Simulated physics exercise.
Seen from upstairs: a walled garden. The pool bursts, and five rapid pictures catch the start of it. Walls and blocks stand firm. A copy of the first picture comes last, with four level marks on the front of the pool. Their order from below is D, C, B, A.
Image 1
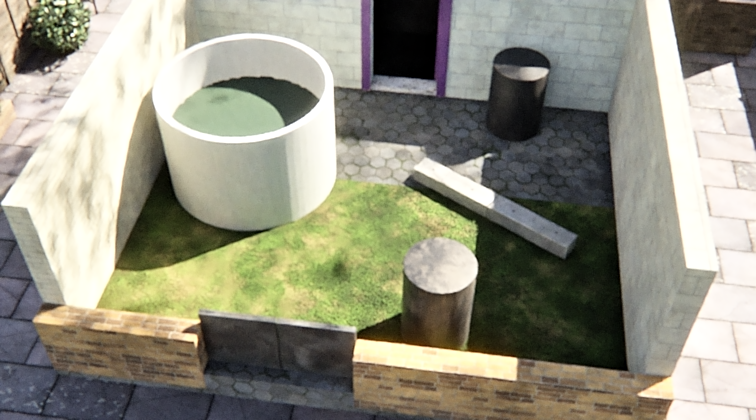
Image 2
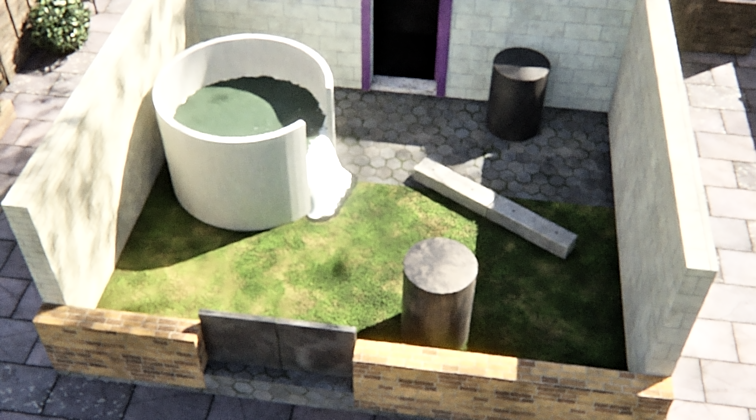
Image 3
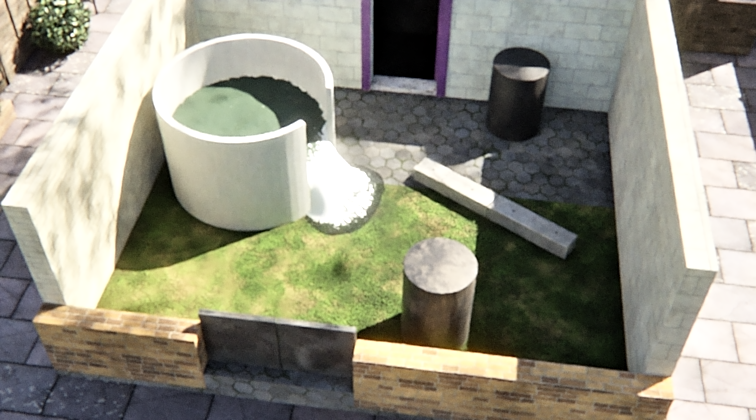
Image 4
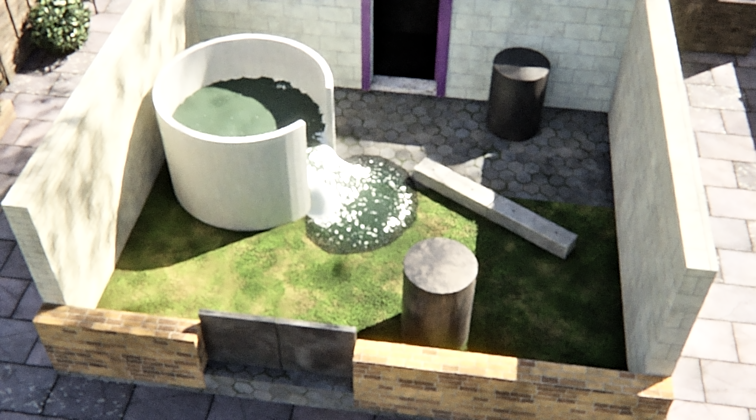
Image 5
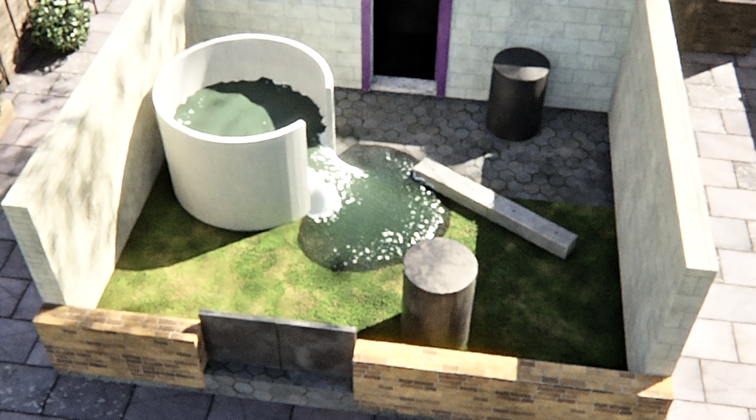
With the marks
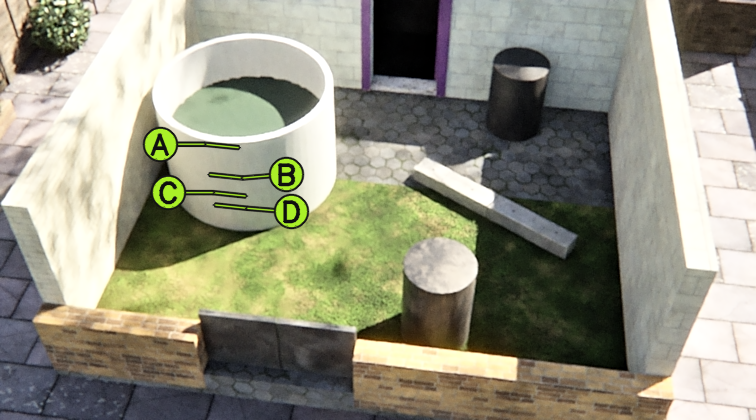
A round white pool stood full of dark green water in a walled garden until a gap opened in its right side, and foaming water poured out and spread across the grass and paving.
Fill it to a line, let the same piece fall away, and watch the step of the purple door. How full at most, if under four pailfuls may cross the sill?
The answer is level B.
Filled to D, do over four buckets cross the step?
No, that is safe.
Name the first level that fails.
Here it is level A.
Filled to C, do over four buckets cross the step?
No, that is safe.
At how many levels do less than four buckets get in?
Three.
On the marked copy, A at (221, 145); B at (226, 176); C at (229, 194); D at (231, 206); from the bottom up D, C, B, A.
With A, about 11 bucketfuls get in.
With B, a splash gets over, under a bucket.
With C, nothing gets over.
With D, nothing gets over.
